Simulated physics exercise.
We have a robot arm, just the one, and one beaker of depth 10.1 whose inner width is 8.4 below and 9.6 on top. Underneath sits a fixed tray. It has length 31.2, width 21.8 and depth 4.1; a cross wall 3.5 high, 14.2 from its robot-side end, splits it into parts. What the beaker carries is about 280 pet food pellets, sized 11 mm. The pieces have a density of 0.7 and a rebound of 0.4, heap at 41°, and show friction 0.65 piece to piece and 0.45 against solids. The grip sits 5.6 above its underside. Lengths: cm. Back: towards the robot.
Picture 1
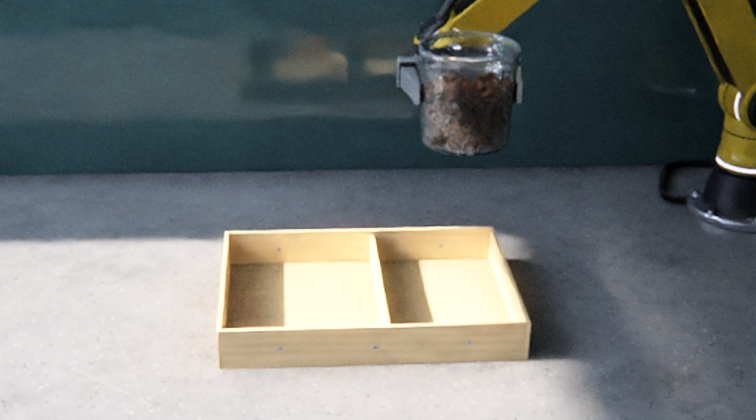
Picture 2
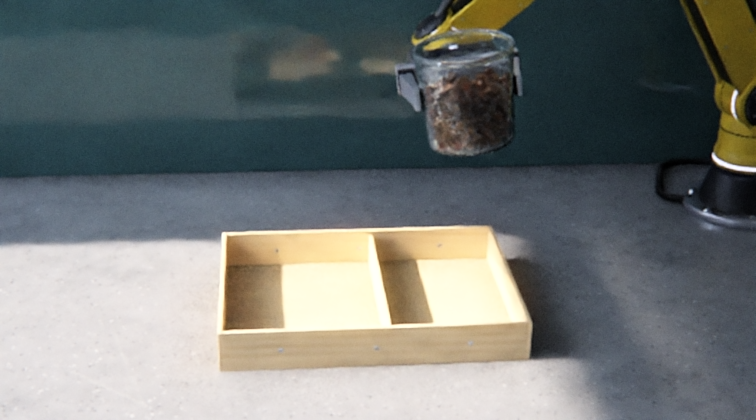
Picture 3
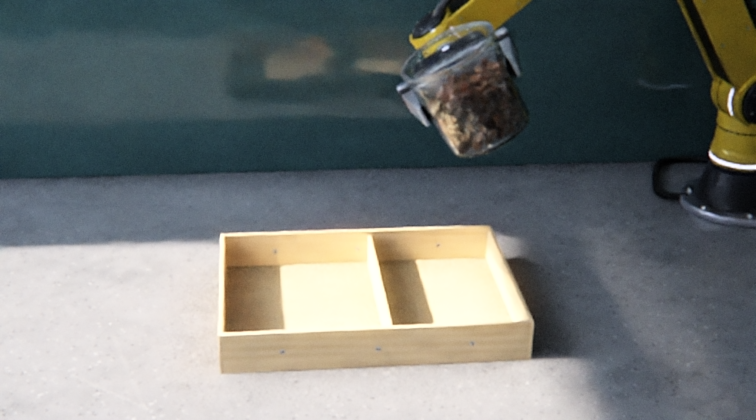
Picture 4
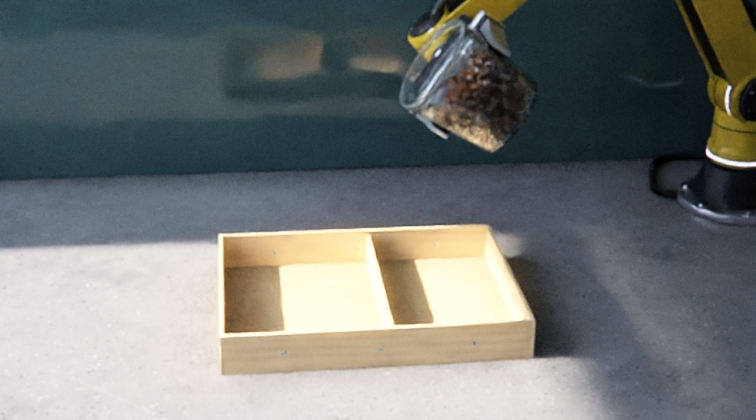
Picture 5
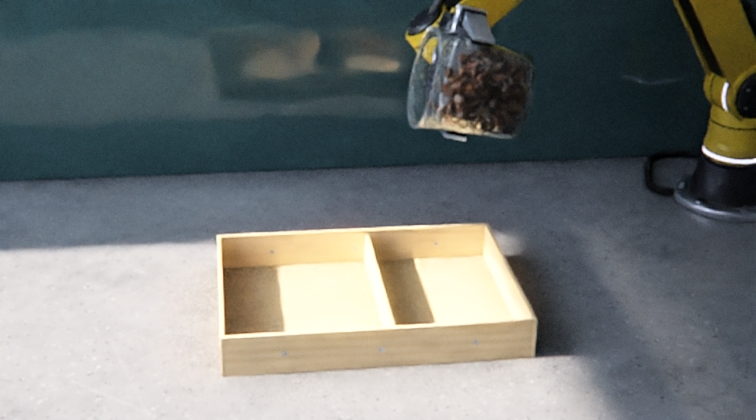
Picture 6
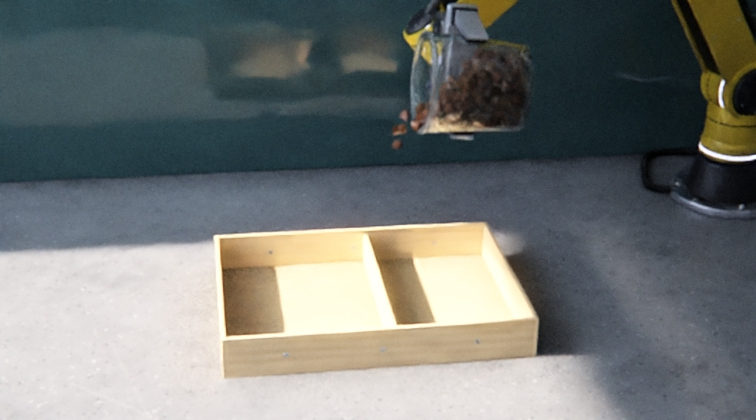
Above a divided wooden tray, a robot arm tilts a clear beaker until brown pellets trickle out.
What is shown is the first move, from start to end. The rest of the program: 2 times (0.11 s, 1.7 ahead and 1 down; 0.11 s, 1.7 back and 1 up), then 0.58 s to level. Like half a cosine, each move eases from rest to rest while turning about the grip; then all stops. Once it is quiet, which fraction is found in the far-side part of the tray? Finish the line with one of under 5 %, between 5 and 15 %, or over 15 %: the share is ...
The share is between 5 and 15 %.
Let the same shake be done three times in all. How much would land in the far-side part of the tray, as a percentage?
In that case some 10 per cent.
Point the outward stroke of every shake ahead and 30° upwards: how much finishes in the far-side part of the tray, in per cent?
20 %.
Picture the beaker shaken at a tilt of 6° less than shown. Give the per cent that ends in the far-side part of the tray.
I'd put it at around 0 per cent.
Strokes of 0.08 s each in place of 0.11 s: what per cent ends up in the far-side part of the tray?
Estimate: Close to 15 percent.
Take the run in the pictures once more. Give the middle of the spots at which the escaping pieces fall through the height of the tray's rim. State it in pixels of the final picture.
I'd put it somewhere near (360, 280).
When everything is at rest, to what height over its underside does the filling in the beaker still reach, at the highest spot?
Roughly 9.0 centimetres.
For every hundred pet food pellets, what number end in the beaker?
I'd put it close to 90 per cent.
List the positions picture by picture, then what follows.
The first picture shows the beaker middle at (467, 95), level; upper third of the load around (467, 91), from x 430 to 505, top at y 70; 281 in the beaker.
The second picture shows the beaker middle at (467, 94), tilted 8° forward; upper third of the load around (471, 90), from x 430 to 505, top at y 65.
The third picture shows the beaker middle at (470, 93), tilted 29° forward; upper third of the load around (483, 85), from x 430 to 520, top at y 60.
The fourth picture shows the beaker middle at (472, 90), tilted 56° forward; upper third of the load around (488, 77), from x 440 to 525, top at y 55.
The fifth picture shows the beaker middle at (473, 87), tilted 77° forward; upper third of the load around (491, 71), from x 430 to 525, top at y 50.
The sixth picture shows the beaker middle at (473, 85), tilted 85° forward; upper third of the load around (497, 71), from x 400 to 525, top at y 50; 279 in the beaker, 2 in flight or on a rim.
Then, 0.41 s on, tilted 85° forward, highest piece 27 above the table; 261 in the beaker, 8 in the far-side part, 1 in the robot-side part, 11 in flight or on a rim.
Then, 0.82 s on, tilted 23° forward, highest piece 29 above the table; 249 in the beaker, 20 in the far-side part, 11 in the robot-side part, 1 in flight or on a rim.
Then, 1.22 s on, level, highest piece 29 above the table; 249 in the beaker, 21 in the far-side part, 11 in the robot-side part.
Then, 2.27 s on, level, highest piece 29 above the table; 249 in the beaker, 21 in the far-side part, 11 in the robot-side part.
In the end, 249 in the beaker, 21 in the far-side part, 11 in the robot-side part. That is 7 % in the far-side part of the tray.
